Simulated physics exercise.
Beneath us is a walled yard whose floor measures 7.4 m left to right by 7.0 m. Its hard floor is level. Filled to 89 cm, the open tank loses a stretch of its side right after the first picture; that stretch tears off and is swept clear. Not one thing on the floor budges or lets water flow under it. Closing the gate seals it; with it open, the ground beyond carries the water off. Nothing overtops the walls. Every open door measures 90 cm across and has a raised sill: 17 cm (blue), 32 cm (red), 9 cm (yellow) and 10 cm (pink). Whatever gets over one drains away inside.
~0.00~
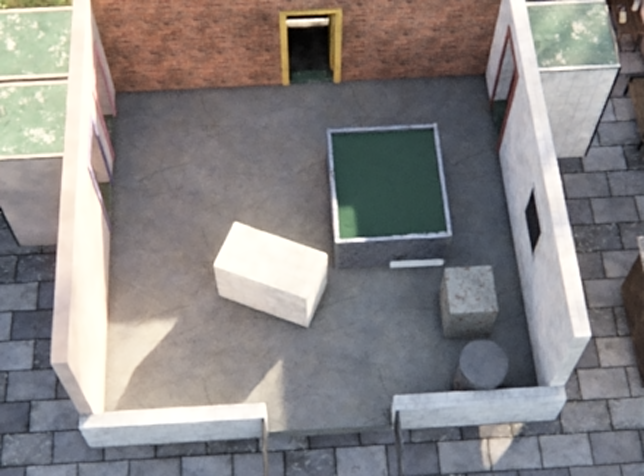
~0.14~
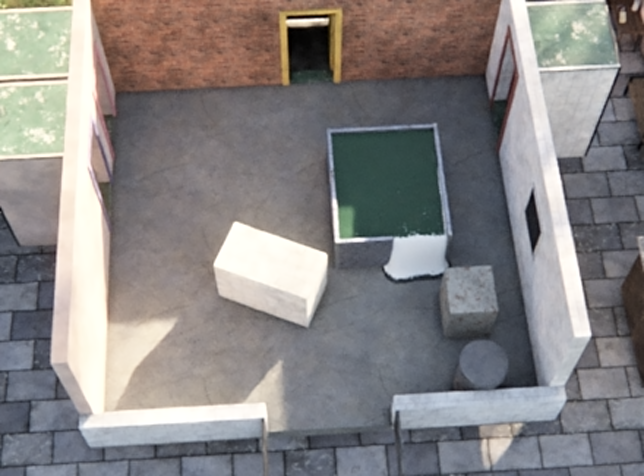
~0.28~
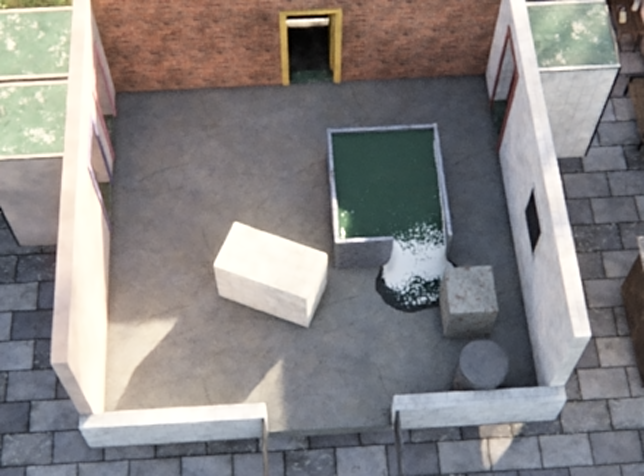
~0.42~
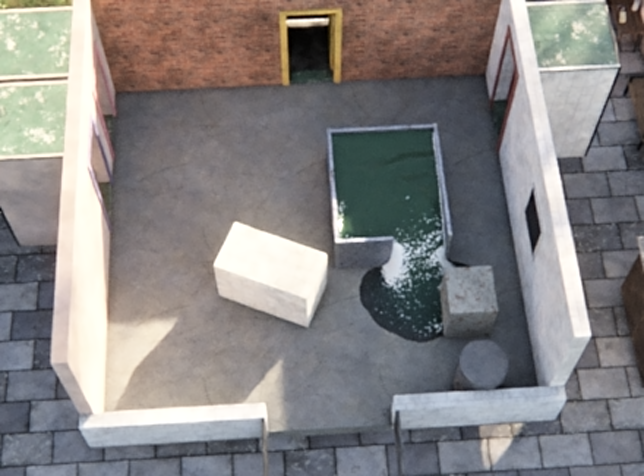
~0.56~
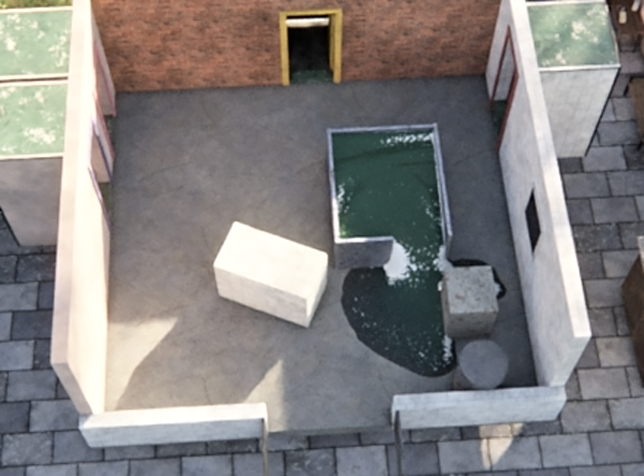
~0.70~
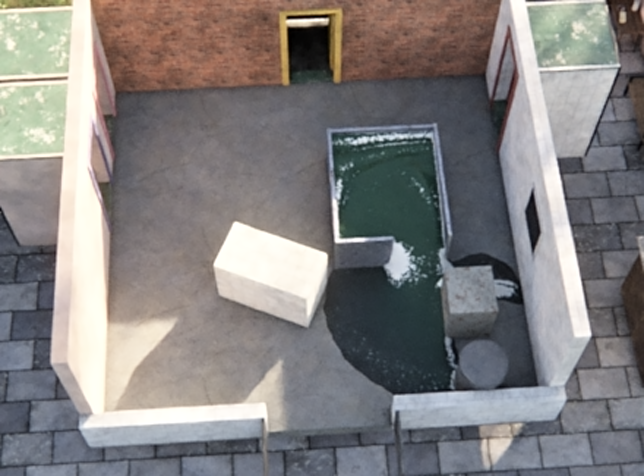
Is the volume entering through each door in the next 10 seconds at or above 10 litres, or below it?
At the end, the blue door remains within the limit, the red door remains within the limit, the yellow door remains within the limit, the pink door remains within the limit.
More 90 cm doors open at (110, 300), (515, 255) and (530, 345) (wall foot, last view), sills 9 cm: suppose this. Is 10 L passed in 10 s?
So, in the order given, it's shy of the mark, then beyond the mark, then beyond the mark.
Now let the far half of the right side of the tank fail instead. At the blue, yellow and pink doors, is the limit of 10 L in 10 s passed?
Blue short, yellow short, pink beyond.
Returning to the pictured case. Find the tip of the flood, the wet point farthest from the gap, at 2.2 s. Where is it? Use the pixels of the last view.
I'd put it close to (233, 420).
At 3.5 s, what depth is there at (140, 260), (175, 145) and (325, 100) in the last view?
Around 0 cm, 0 cm and 0 cm.
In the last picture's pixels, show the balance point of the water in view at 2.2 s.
I'd say somewhere around (400, 254).
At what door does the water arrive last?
That's the pink door.
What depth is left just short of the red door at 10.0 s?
I'd put it near 9.0 cm.
After 1.4 s water covers 20 % of the floor and is deepest (58 cm) near (442, 292); blue door not reached, red door not reached, yellow door not reached, pink door not reached.
After 2.2 s water covers 30 % of the floor and is deepest (48 cm) near (414, 409); blue door not reached, red door 3 cm at the sill, 0 L in, yellow door not reached, pink door not reached.
After 3.5 s water covers 45 % of the floor and is deepest (34 cm) near (442, 292); blue door not reached, red door 3 cm at the sill, 0 L in, yellow door not reached, pink door not reached.
After 6.0 s water covers 65 % of the floor and is deepest (20 cm) near (442, 292); blue door 3 cm at the sill, 0 L in, red door 5 cm at the sill, 0 L in, yellow door 3 cm at the sill, 0 L in, pink door not reached.
After 10.0 s water covers 90 % of the floor and is deepest (12 cm) near (442, 292); blue door 3 cm at the sill, 0 L in, red door 9 cm at the sill, 0 L in, yellow door 3 cm at the sill, 0 L in, pink door 4 cm at the sill, 0 L in.
